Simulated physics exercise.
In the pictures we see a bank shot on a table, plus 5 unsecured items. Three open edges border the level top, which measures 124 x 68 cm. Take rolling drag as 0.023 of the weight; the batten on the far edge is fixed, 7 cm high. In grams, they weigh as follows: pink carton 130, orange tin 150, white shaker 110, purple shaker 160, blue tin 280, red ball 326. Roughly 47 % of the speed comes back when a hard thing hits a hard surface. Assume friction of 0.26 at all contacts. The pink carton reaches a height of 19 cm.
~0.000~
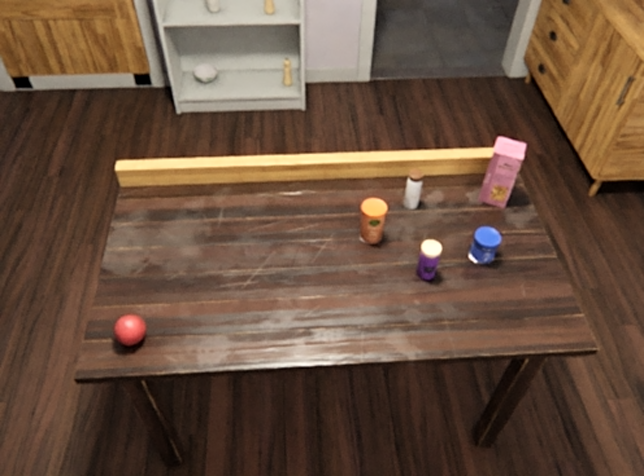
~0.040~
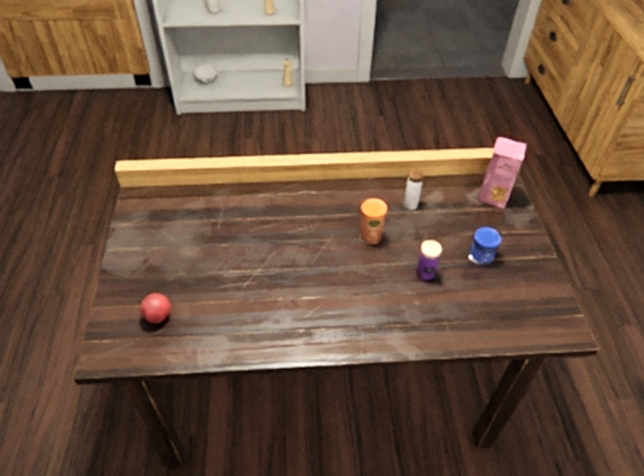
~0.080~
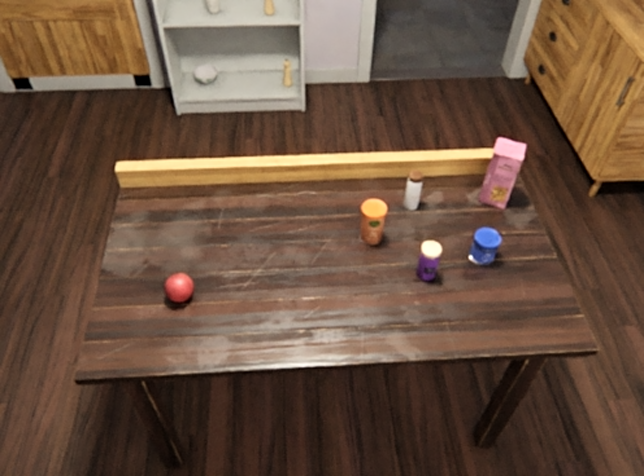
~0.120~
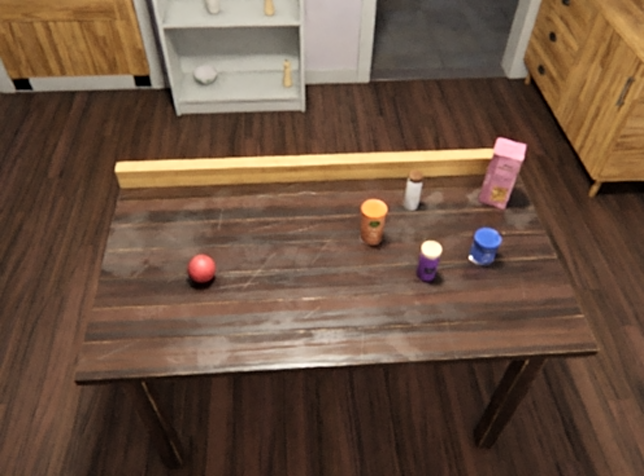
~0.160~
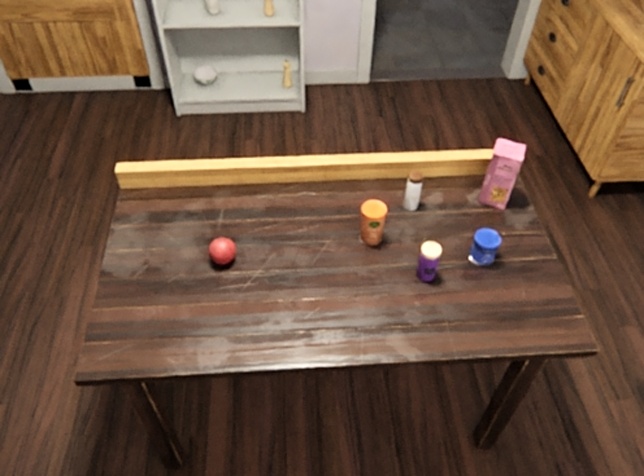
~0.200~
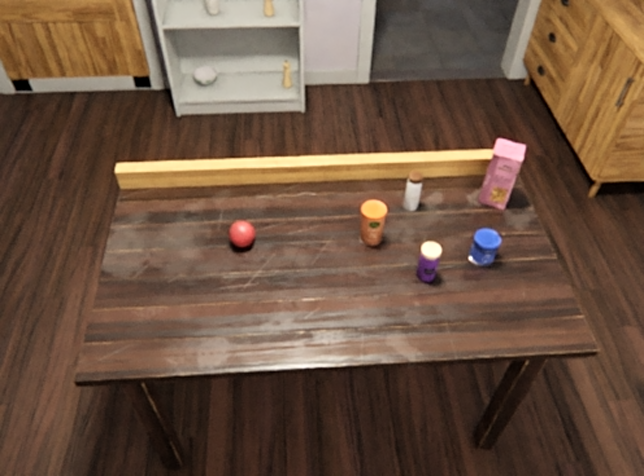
A red ball rolled from the table's near left corner diagonally away and to the right, toward the long wooden rail, while the carton, two tins and two shakers stayed still.
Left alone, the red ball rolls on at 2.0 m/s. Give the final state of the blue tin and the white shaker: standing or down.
Blue tin - standing; white shaker - down.
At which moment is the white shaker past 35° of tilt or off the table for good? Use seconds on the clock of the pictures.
About 0.9 seconds.
By 0.80 s, red ball near (462, 223); white shaker tilted 25° near (423, 181).
By 1.50 s, red ball near (600, 413); white shaker on its side near (452, 203).
When it is over (2.2 s), lying over on the table, white shaker; the other 4 within 4 cm of the start. End places, in pixels of the last picture, blue tin near (484, 248), white shaker near (457, 206).
